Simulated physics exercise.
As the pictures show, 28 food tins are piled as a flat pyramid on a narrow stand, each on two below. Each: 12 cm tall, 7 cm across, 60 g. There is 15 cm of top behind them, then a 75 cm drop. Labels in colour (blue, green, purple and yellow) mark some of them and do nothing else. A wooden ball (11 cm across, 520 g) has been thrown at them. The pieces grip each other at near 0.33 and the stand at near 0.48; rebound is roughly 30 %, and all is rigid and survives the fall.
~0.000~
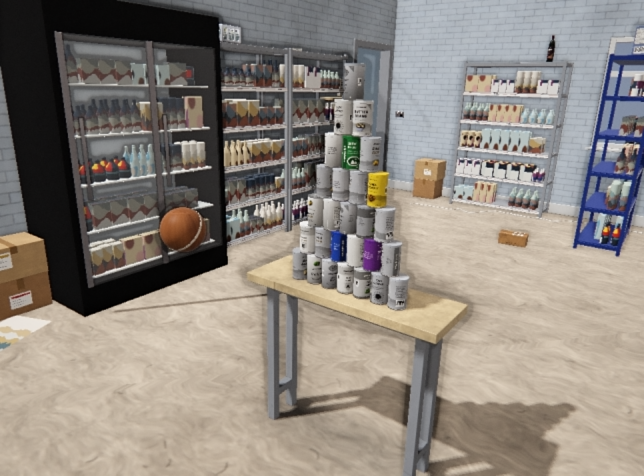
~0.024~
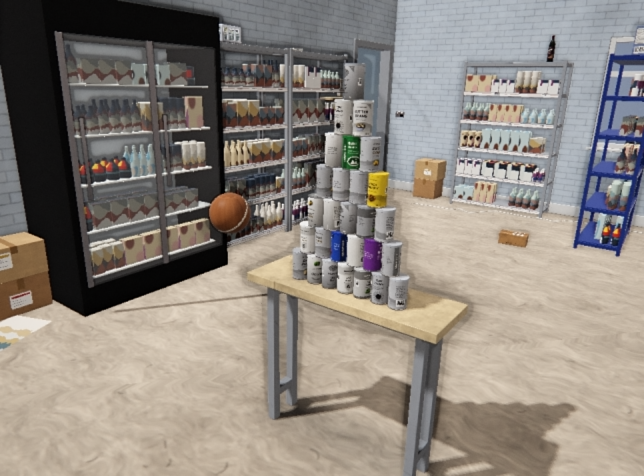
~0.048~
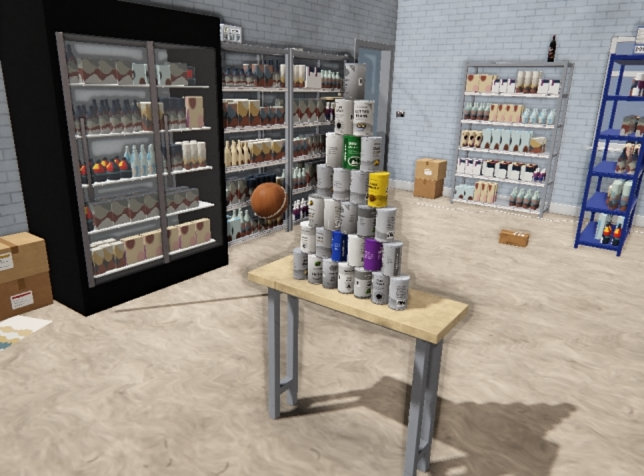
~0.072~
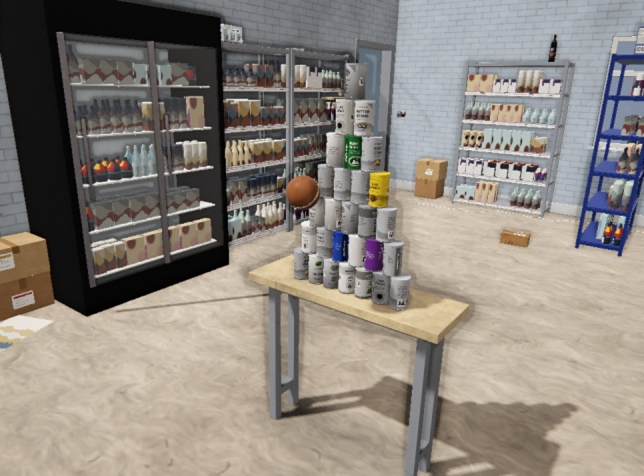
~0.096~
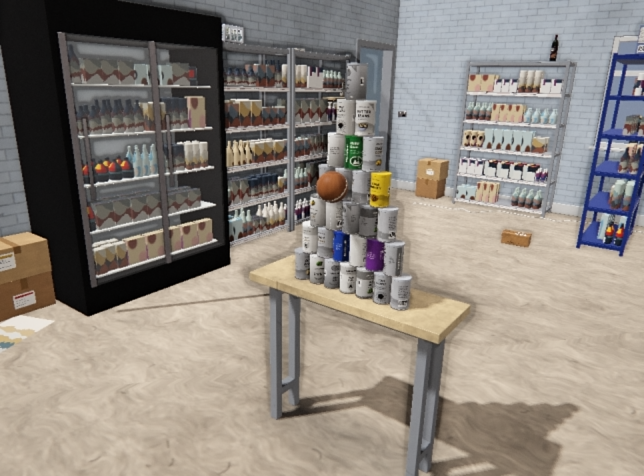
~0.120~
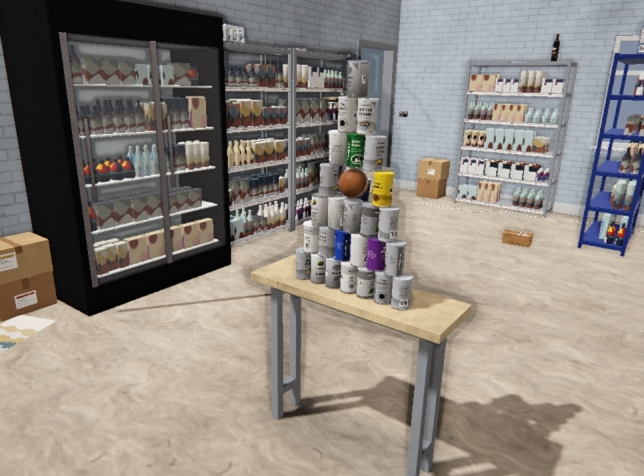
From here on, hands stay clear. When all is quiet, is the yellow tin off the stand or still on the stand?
The tin never leaves the stand.
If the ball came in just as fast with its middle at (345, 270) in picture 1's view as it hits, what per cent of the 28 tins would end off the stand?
Result if so: 70 per cent.
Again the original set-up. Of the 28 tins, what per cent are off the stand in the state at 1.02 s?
By then 25 %.
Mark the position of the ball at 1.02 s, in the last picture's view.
Roughly at pixel (547, 234).
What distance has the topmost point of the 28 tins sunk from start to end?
About 36 cm.
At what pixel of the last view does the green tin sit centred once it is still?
It comes to rest around (527, 413) in the last view.
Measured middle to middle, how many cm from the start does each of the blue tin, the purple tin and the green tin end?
Blue 0, purple 0, green 155.
After 0.48 s, ball still moving; 2 of the 28 tins off the stand; yellow tin leaning 3°; green tin leaning 62°, 23 cm lower.
After 1.02 s, ball still moving; 7 of the 28 tins off the stand; yellow tin upside down; green tin leaning 20°, 1.22 m lower.
After 1.85 s, ball still moving; 9 of the 28 tins off the stand; yellow tin upside down; green tin on its side.
By the end (2.6 s), ball rolling away; 9 of the 28 tins off the stand; yellow tin upside down; green tin on its side; blue tin shifted 12 mm. As the last picture would show them, middles, yellow tin near (423, 298), green tin near (527, 413).
